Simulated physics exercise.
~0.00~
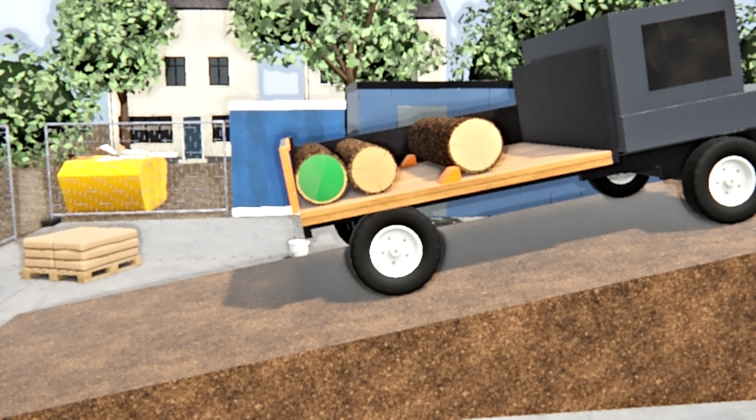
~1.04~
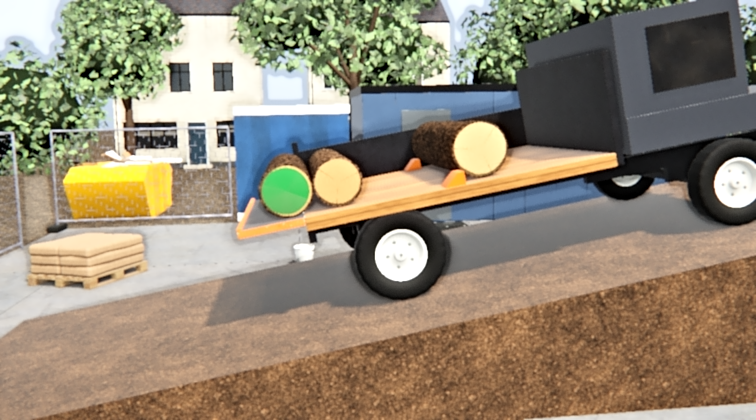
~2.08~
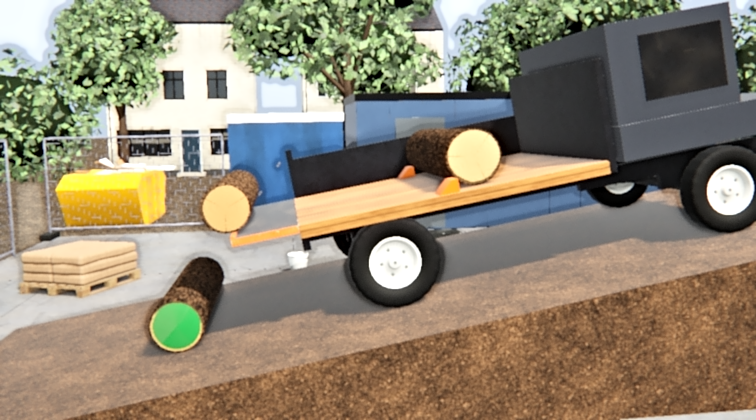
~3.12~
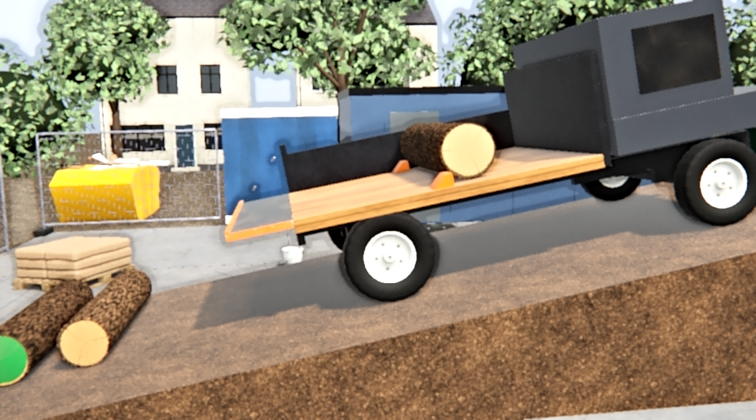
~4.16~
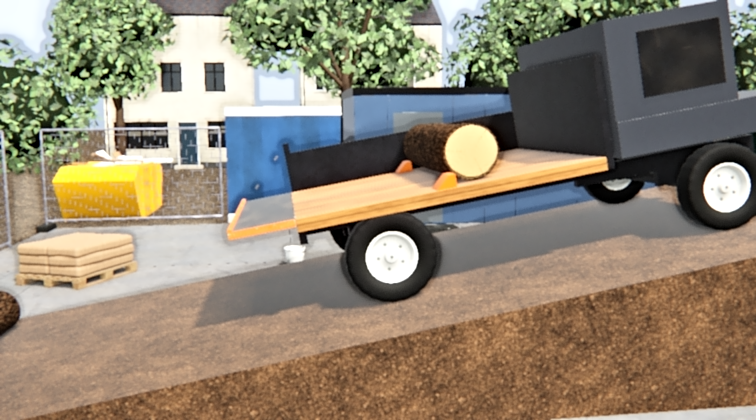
A dark grey pick-up stands on a brown dirt slope, seen from its open side by a slightly swaying camera, with a pale house, trees, a yellow skip and stacked sacks behind. Three logs lie on its wooden bed, the leftmost with a green end, the rightmost above an orange chock. The tailgate drops flat, and the green log rolls left onto it. It falls to the ground, and the middle log follows over the edge. Both roll left down the slope and almost entirely out of view, while the third log stays on the bed by the chock.
